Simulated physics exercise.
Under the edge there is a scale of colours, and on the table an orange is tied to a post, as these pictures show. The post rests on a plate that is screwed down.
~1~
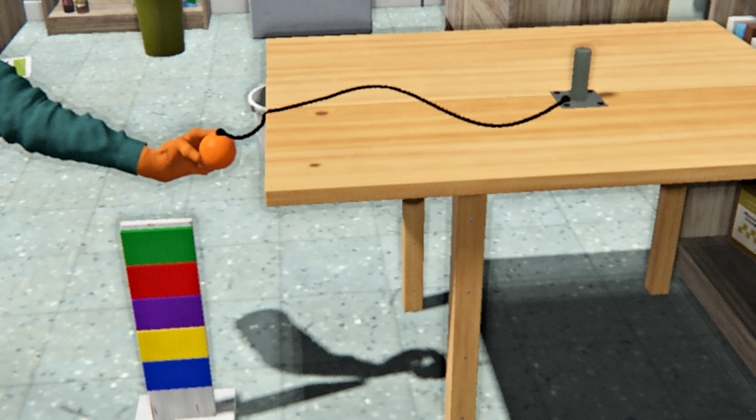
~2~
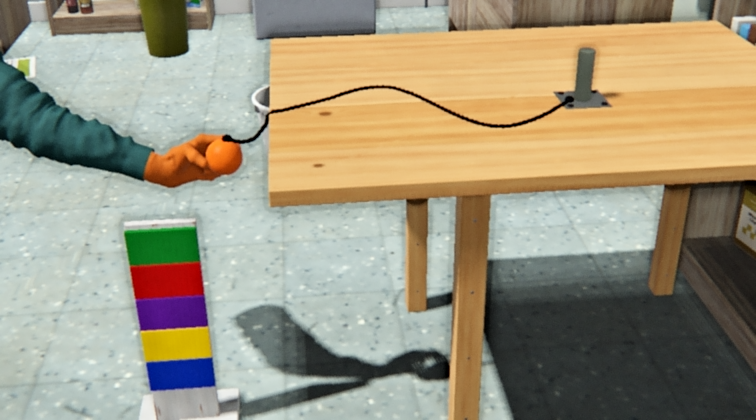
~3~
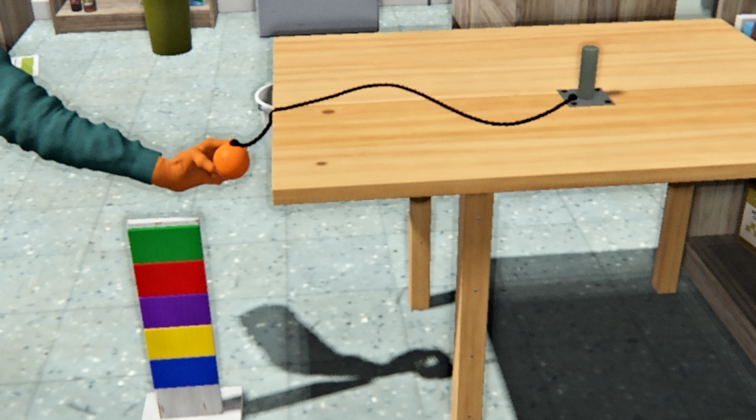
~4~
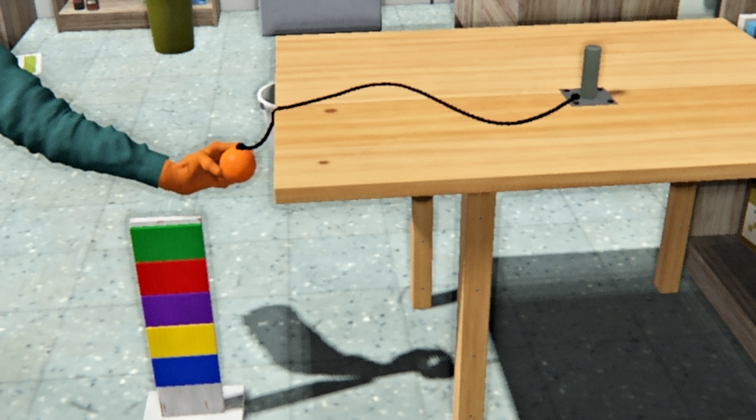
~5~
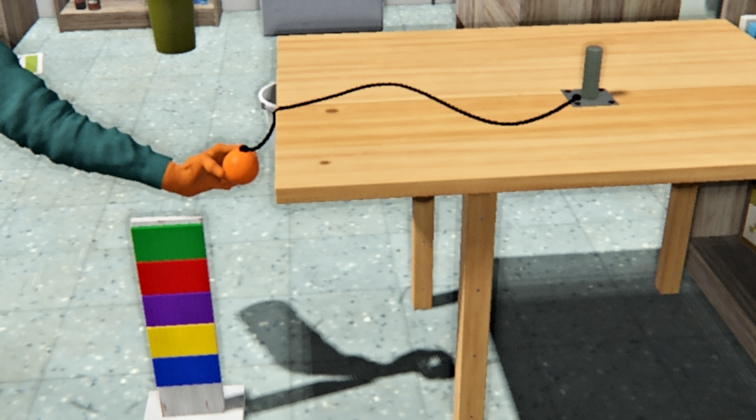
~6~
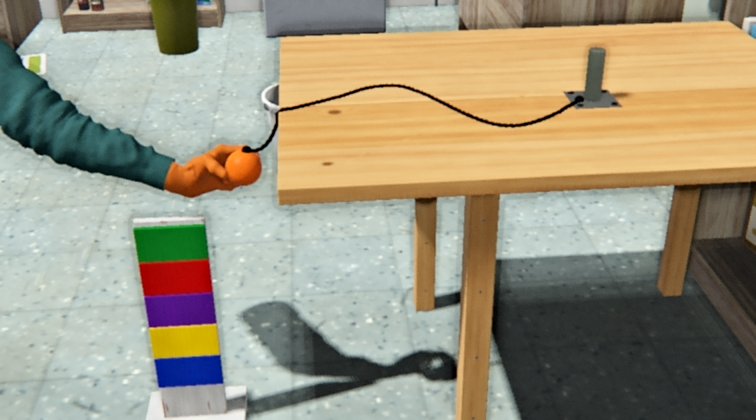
An orange-coloured hand in a dark teal sleeve holds a small orange ball beside the left end of a pale wooden table, seen from slightly above in a room with a speckled tile floor. A wavy black cord links the ball to a grey post on the tabletop, and a striped green, red, purple, yellow and blue board stands below. The hand edges slightly right and down with the ball, while the view shifts faintly.
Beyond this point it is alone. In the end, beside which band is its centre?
Beside red.
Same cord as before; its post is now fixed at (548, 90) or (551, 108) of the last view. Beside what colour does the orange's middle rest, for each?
Result 1: Purple. Result 2: Purple.
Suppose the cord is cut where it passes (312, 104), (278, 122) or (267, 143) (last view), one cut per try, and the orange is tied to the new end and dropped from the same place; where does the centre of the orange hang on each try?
Estimated positions in order: (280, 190); (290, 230); (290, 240).
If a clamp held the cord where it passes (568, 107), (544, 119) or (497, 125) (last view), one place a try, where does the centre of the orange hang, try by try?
Near (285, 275), then (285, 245), then (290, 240).
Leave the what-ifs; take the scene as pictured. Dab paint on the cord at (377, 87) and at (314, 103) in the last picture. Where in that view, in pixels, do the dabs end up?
At (301, 118) for the first, at (280, 178) for the second.
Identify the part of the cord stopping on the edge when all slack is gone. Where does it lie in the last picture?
About (361, 90).
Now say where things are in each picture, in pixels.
Orange (218, 151); green (158, 248); red (163, 282); purple (168, 314); yellow (173, 345); blue (177, 375), in the first frame.
Orange (224, 157); cord through (549, 113) (483, 124) (428, 101) (362, 89) (298, 107), in the second frame.
Orange (232, 161), in the third frame.
Orange (238, 165); cord through (555, 110) (489, 122) (434, 98) (367, 86) (304, 104), in the fourth frame.
Orange (241, 167), in the fifth frame.
Orange (244, 168); cord through (558, 113) (493, 124) (437, 100) (371, 88) (308, 105), in the sixth frame.
Early on, orange near (306, 263); level with red.
Midway, orange near (273, 279); level with red.
Finally, orange near (284, 279); level with red. The cord holds its middle at red.
